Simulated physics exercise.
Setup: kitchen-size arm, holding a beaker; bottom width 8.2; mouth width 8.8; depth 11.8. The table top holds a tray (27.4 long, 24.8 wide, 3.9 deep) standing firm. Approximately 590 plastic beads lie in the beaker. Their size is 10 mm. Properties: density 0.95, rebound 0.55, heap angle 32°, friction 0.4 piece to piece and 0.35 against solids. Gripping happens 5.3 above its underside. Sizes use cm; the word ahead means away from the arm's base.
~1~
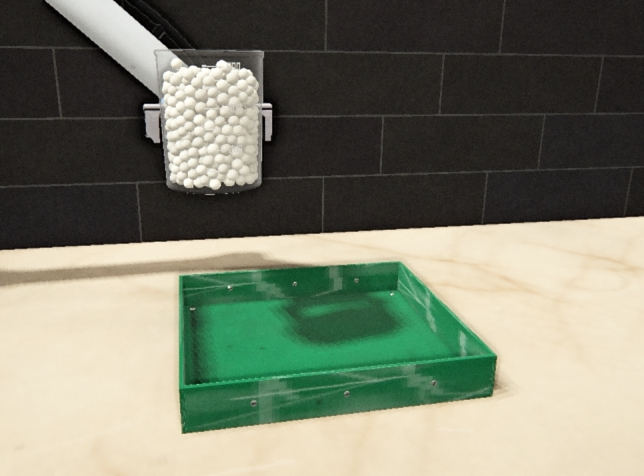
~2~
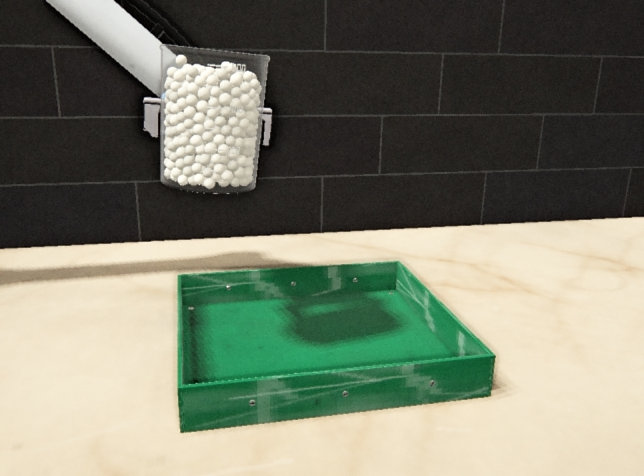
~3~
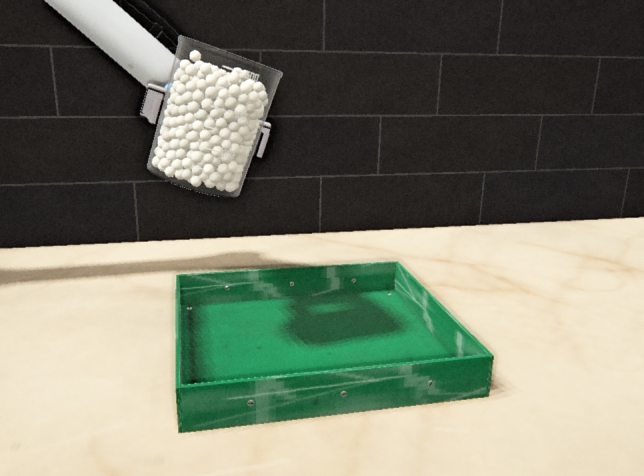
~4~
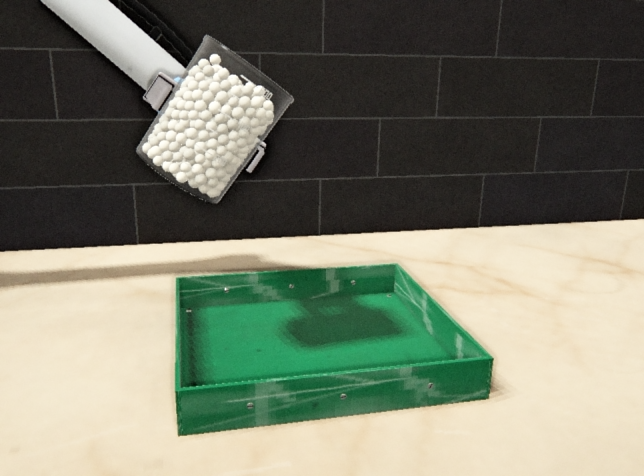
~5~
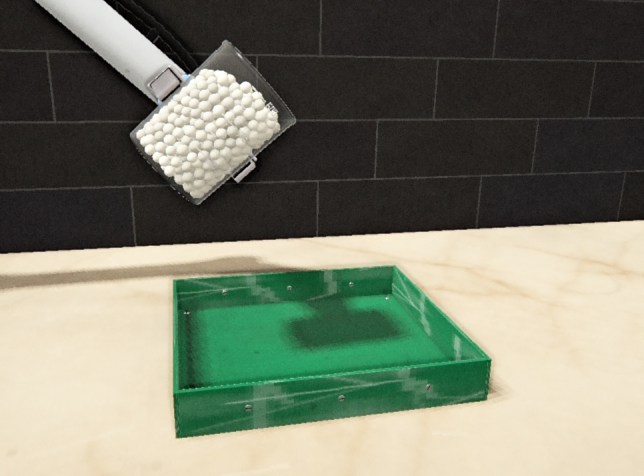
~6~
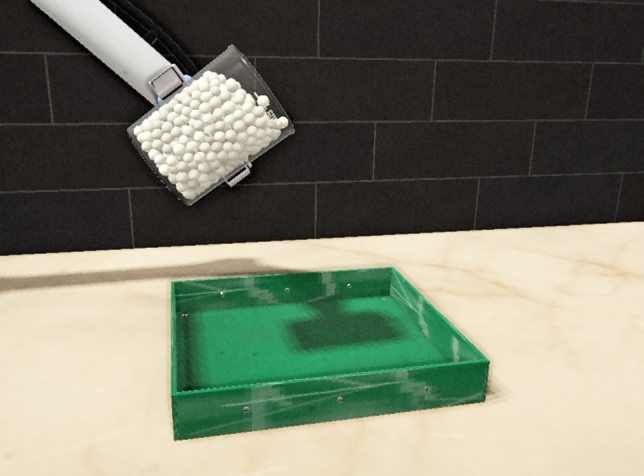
A clear beaker full of white beads tilts steadily rightward in a robot arm's grip above a green tray.
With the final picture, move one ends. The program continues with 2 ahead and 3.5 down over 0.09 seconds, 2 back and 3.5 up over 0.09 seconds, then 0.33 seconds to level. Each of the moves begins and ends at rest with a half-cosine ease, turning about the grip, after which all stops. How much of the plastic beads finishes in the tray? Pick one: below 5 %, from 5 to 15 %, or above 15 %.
Below 5 %.
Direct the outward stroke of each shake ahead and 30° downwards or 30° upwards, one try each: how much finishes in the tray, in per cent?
It comes to around 5 per cent on the first try and around 30 per cent on the second.
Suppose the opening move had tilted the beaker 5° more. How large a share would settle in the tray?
Roughly 5 in a hundred.
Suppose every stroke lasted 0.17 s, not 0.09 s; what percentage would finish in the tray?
It would be some 0 %.
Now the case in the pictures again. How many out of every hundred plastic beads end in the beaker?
95 %.
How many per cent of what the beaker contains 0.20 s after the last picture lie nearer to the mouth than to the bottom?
Something near 45 per cent is there.
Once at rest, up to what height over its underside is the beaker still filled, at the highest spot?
Around 11.5 cm up.
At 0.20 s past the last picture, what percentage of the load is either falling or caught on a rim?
Logged share: Close to 1 per cent.
Then, 0.20 s after the last picture, tilted 53° forward, highest piece 28 above the table; 590 in the beaker, 4 in flight or on a rim.
Then, 0.41 s after the last picture, tilted 12° forward, highest piece 30 above the table; 579 in the beaker, 10 in the tray, 5 in flight or on a rim.
Then, 0.71 s after the last picture, level, highest piece 29 above the table; 579 in the beaker, 11 in the tray, 2 on the table or floor, 2 in flight or on a rim.
Then, 1.76 s after the last picture, level, highest piece 29 above the table; 579 in the beaker, 13 in the tray, 2 on the table or floor.
Final count, 579 in the beaker, 13 in the tray, 2 on the table or floor. That is 2 % in the tray.
